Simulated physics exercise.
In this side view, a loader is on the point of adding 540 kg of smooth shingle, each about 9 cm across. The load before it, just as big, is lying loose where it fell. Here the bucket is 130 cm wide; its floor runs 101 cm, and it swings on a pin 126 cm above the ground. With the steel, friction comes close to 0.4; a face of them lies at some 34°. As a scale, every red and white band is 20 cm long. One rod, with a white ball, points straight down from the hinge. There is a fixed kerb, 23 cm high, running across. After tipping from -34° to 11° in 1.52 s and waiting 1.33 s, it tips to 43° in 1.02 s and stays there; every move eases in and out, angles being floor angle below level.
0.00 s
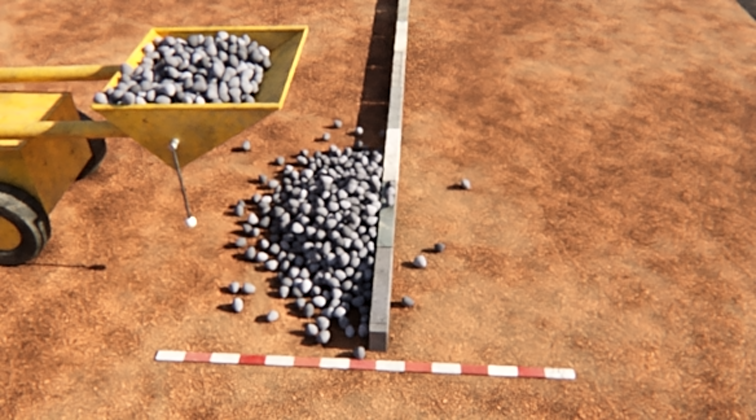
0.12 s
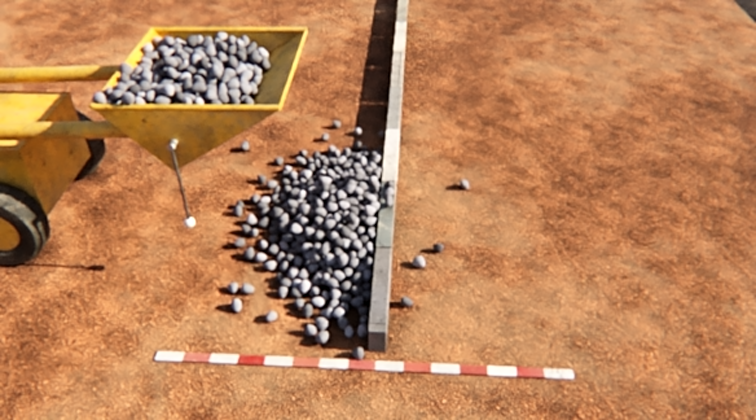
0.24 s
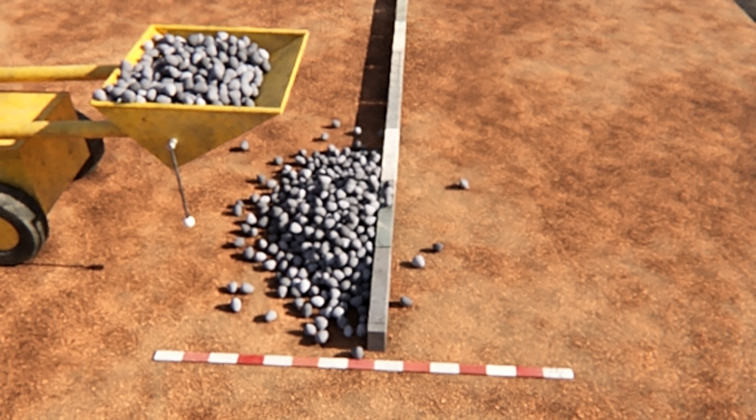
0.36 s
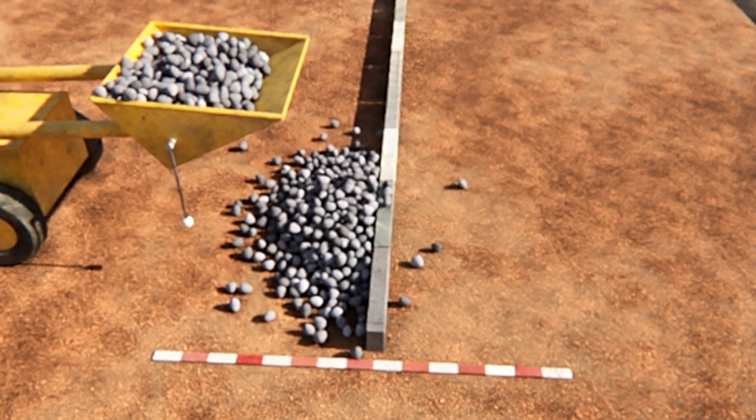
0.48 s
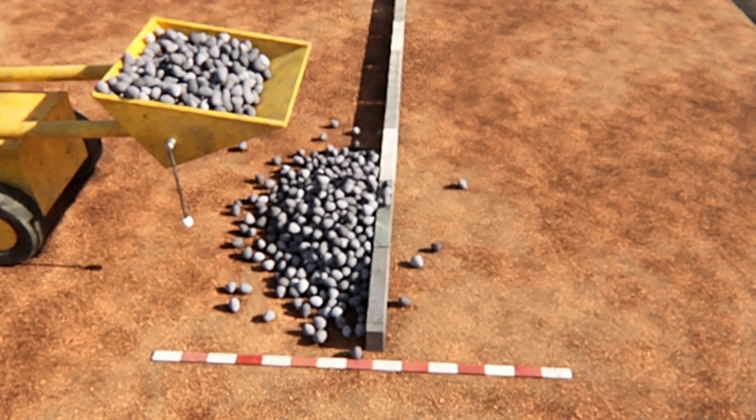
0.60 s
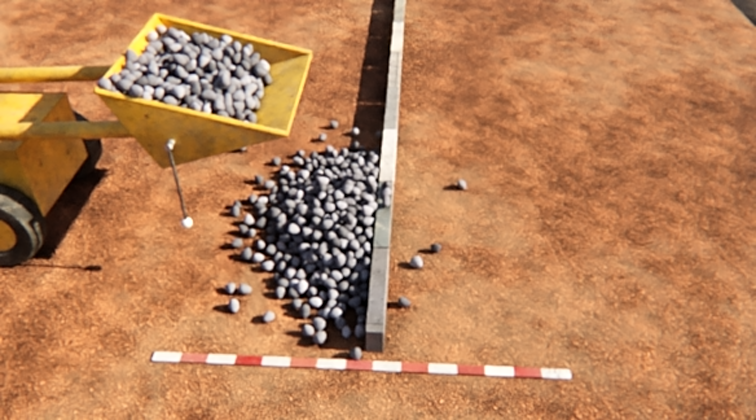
The yellow bucket full of smooth grey stones slowly tilted, its right edge dipping a little as the stones shifted slightly inside, while the loose pile below stayed still against the long kerb.
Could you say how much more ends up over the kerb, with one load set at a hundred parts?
I'd put it at 3 parts in every hundred.
After 1.1 s the floor is at 4°; in per cent of one load, 100 in the bucket, 99 on this side of the kerb, 1 over the kerb; the foremost stones are at (407, 221).
After 1.6 s the floor is at 11°; in per cent of one load, 97 in the bucket, 102 on this side of the kerb, 1 over the kerb; the foremost stones are at (407, 221).
After 4.3 s the floor is at 43°; in per cent of one load, 0 in the bucket, 196 on this side of the kerb, 4 over the kerb; the foremost stones are at (443, 210).
After 7.2 s the floor is at 43°; in per cent of one load, 0 in the bucket, 196 on this side of the kerb, 4 over the kerb; the foremost stones are at (443, 210). Net gain over the kerb, 3.
